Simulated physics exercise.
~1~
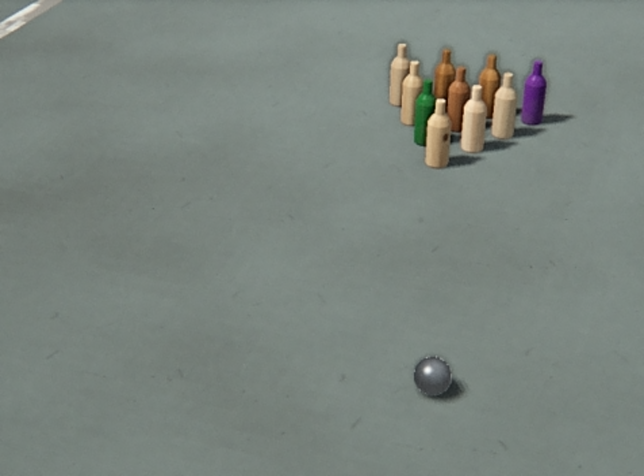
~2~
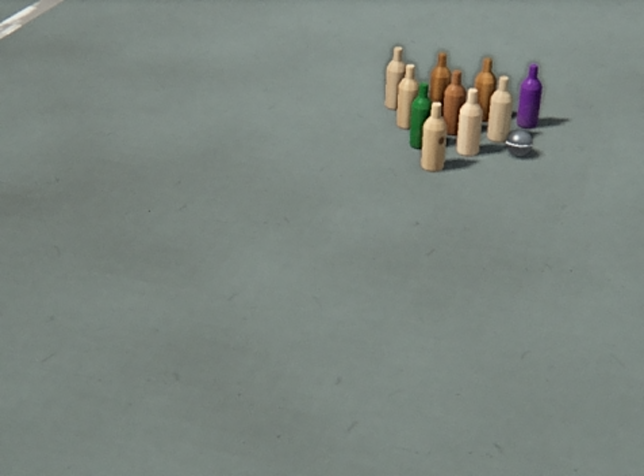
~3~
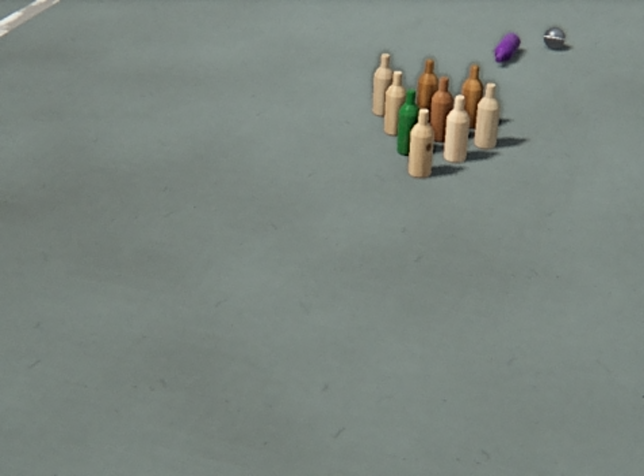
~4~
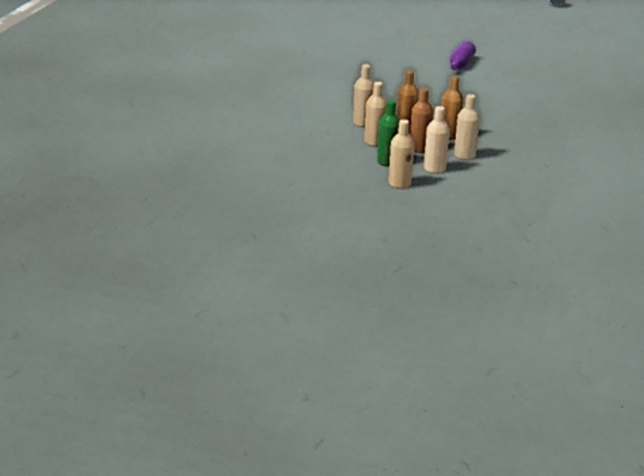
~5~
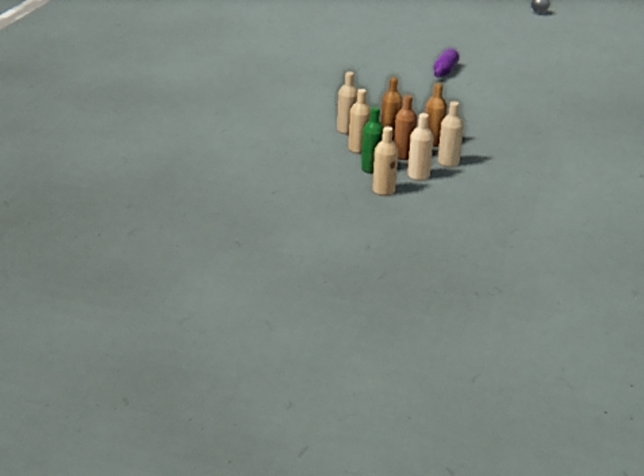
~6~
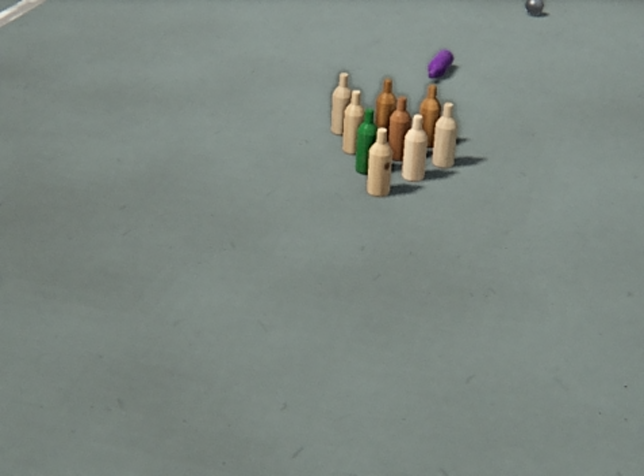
A wedge of bottle-shaped wooden skittles stood on a grey floor as a steel ball rolled up to its right side, knocked over the purple one and rolled on beyond, leaving the green skittle and all the others standing.
